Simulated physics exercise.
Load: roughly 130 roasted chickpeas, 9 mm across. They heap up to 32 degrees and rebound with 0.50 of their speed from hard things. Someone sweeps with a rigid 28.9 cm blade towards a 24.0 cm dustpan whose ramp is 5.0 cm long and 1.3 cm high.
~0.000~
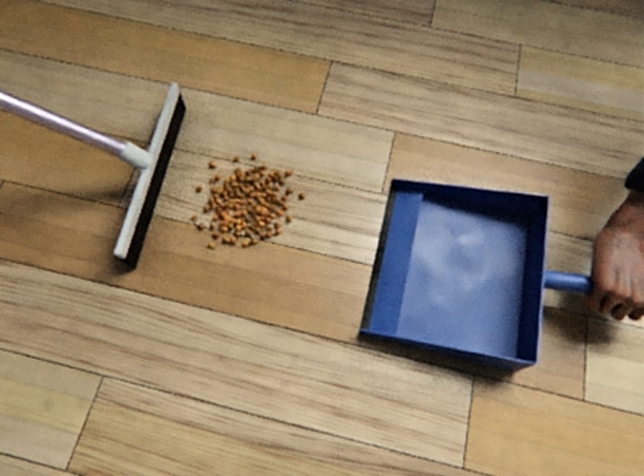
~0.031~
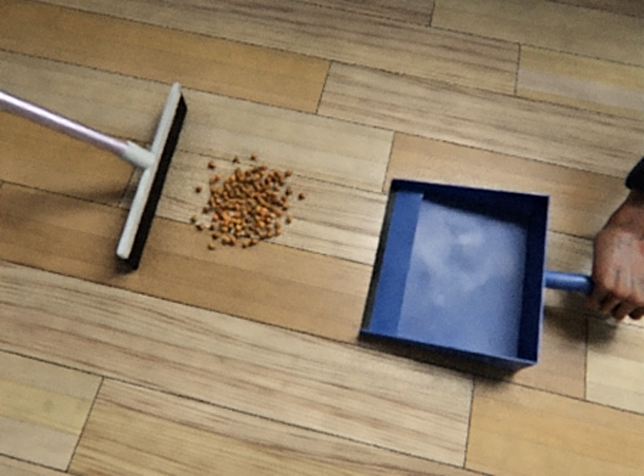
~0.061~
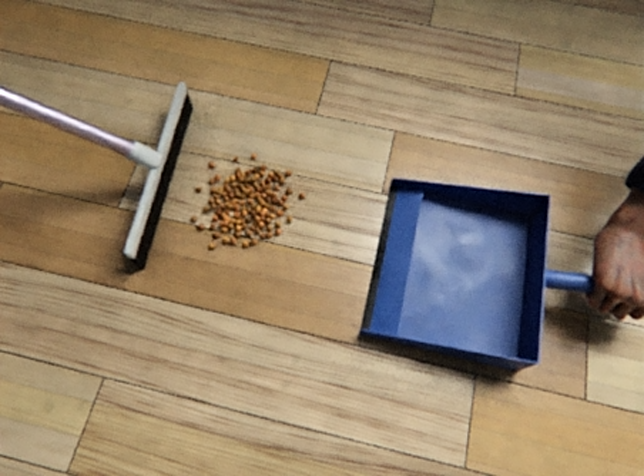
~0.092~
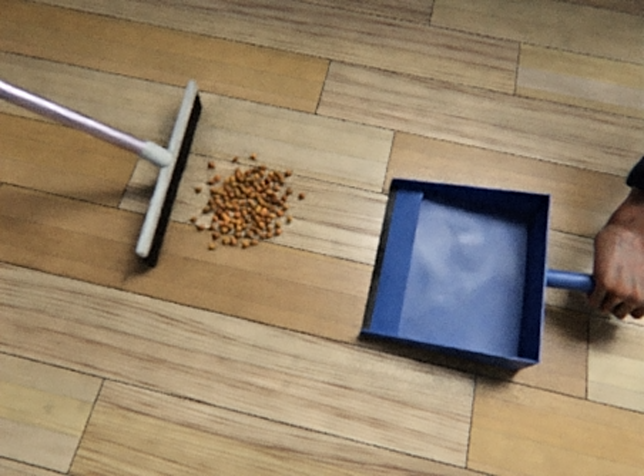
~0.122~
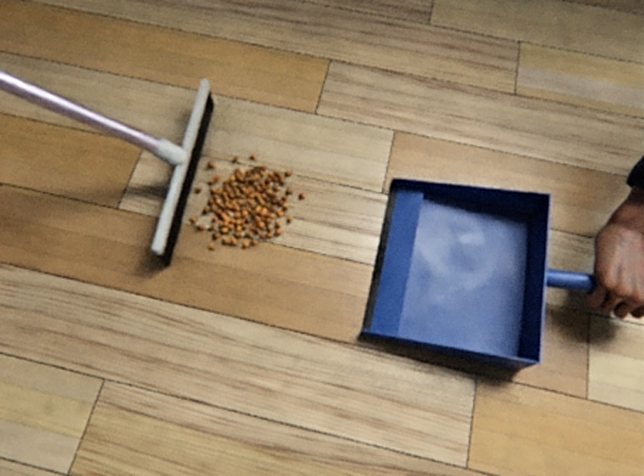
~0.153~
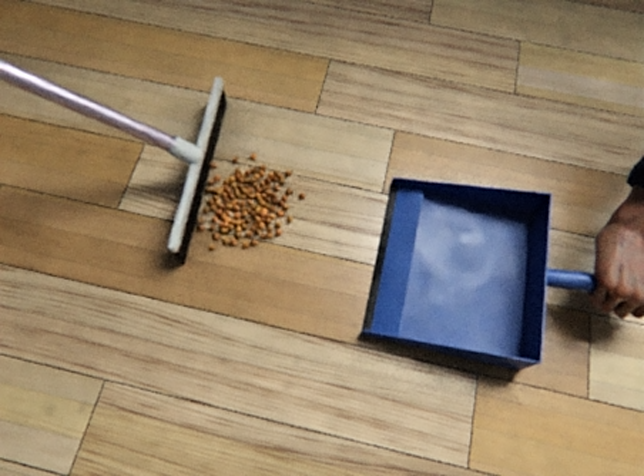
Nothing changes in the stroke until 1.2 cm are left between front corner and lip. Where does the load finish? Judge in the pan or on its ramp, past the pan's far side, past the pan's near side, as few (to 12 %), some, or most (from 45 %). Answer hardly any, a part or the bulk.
In the pan or on its ramp: A part; past the pan's far side: A part; past the pan's near side: Hardly any.
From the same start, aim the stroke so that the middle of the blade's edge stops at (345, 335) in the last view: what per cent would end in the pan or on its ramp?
Some 20 per cent.
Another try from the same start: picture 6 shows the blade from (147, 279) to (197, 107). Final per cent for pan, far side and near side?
Pan 15, far 5, near 5.
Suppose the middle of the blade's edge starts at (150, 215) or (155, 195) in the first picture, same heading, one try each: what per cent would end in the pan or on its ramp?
About 35 and 35 per cent.
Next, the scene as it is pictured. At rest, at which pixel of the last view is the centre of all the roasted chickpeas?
Around (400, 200).
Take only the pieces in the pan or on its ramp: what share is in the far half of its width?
Some 100 per cent.
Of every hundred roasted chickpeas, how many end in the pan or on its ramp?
Roughly 30 per cent.
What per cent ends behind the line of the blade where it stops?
About 15 per cent.
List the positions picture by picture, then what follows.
The first picture shows blade from (121, 254) to (176, 90), moved 0.0 cm, 0 of the pieces shifted so far; middle of the pieces at (250, 201); pan at (462, 275).
The second picture shows blade from (123, 255) to (178, 90), moved 0.3 cm, 0 of the pieces shifted so far; middle of the pieces at (250, 201).
The third picture shows blade from (131, 254) to (183, 89), moved 1.3 cm, 0 of the pieces shifted so far; middle of the pieces at (250, 201).
The fourth picture shows blade from (143, 253) to (193, 88), moved 2.9 cm, 0 of the pieces shifted so far; middle of the pieces at (250, 201).
The fifth picture shows blade from (158, 251) to (206, 86), moved 5.0 cm, 0 of the pieces shifted so far; middle of the pieces at (250, 202).
The sixth picture shows blade from (174, 249) to (220, 84), moved 7.2 cm, 2 of the pieces shifted so far; middle of the pieces at (250, 202); pan at (464, 274). Its pace works out near 0.70 m/s, heading 23 degrees away from the viewer's side.
After 0.36 s, middle of the blade 15 cm from the lip; 0 % over the lip, far side 15 %, near side 0 %.
After 0.50 s, middle of the blade 6 cm from the lip; 0 % over the lip, far side 30 %, near side 0 %.
After 0.76 s, middle of the blade 2 cm from the lip; 35 % over the lip, far side 35 %, near side 0 %.
At rest (1.2 s), pan 30 %, far side 35 %, near side 0 %, in front of the lip or behind the blade 35 %.
